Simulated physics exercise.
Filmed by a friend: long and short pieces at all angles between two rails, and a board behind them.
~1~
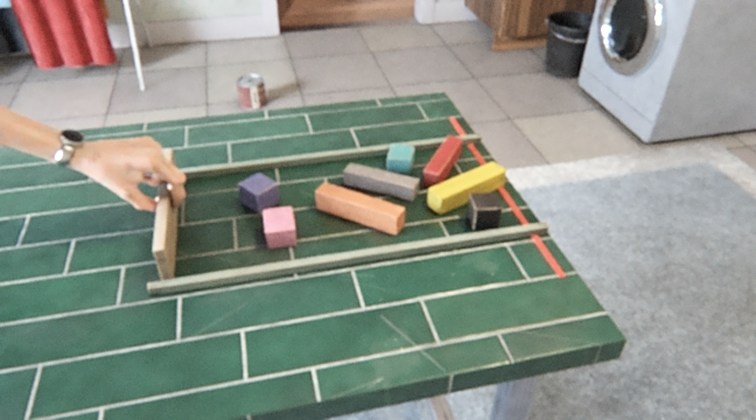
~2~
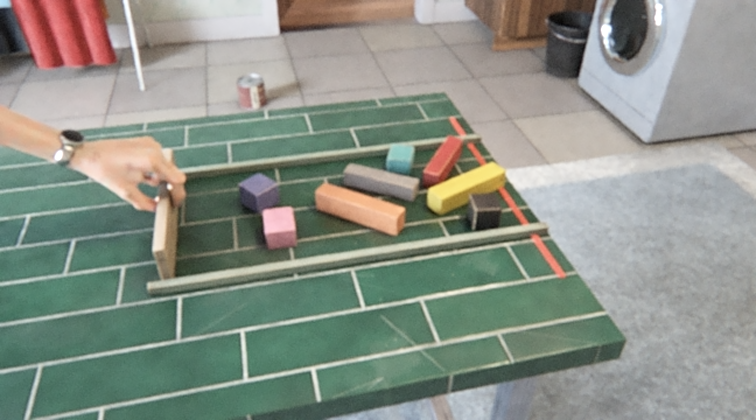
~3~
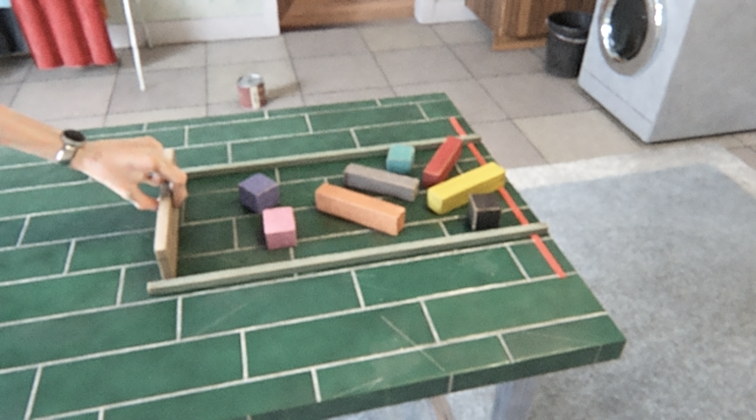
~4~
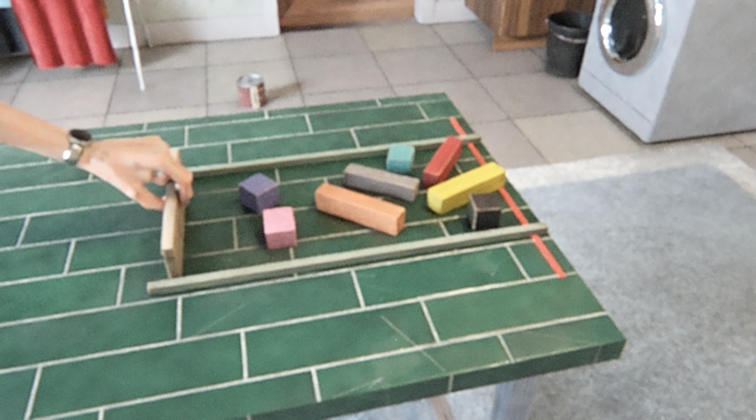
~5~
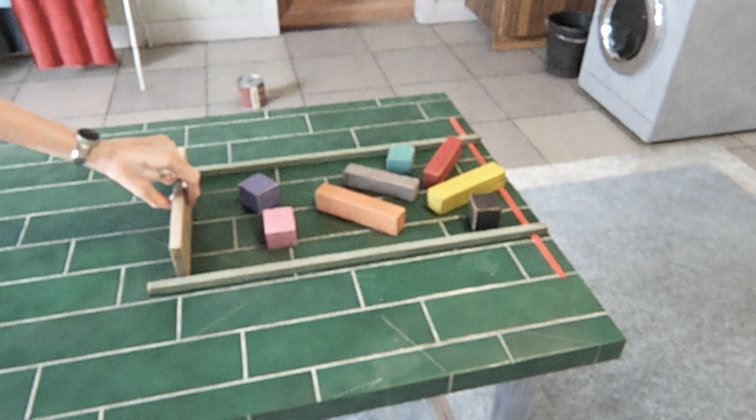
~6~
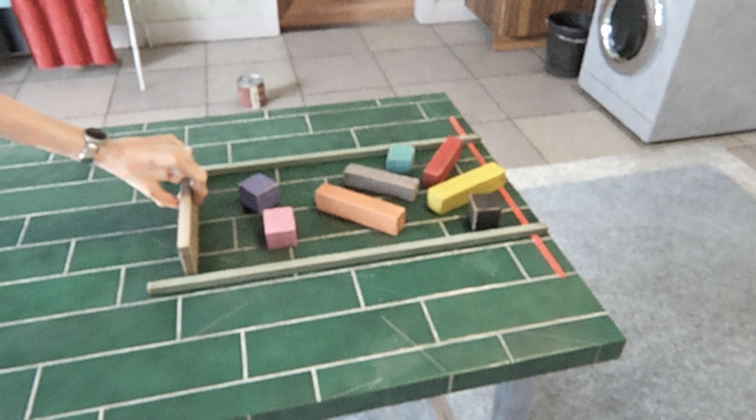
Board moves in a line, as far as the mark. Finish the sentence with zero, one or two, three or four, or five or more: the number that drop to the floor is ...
The number that drop to the floor is five or more.
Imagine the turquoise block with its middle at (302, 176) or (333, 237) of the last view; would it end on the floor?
At the first spot the turquoise block hangs on; at the second it hangs on.
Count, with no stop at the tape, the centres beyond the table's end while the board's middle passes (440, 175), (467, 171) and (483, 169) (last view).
1, 3 and 6.
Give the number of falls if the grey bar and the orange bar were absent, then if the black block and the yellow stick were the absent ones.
The first removal gives 2, the second gives 4.
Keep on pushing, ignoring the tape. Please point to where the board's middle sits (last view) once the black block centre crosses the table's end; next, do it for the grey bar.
Near (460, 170), then near (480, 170).
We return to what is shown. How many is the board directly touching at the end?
Contact count: 2.
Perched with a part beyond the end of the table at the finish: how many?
2 is the number.
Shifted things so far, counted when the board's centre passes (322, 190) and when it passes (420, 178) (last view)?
Note: First position 3; second position 8.
A little later, none off yet; black block at rest near (484, 211); yellow stick at rest near (468, 188); red stick at rest near (443, 162).
When it is over, the number that fall off is five or more; down, orange bar, grey bar, turquoise block, red stick, yellow stick and black block.
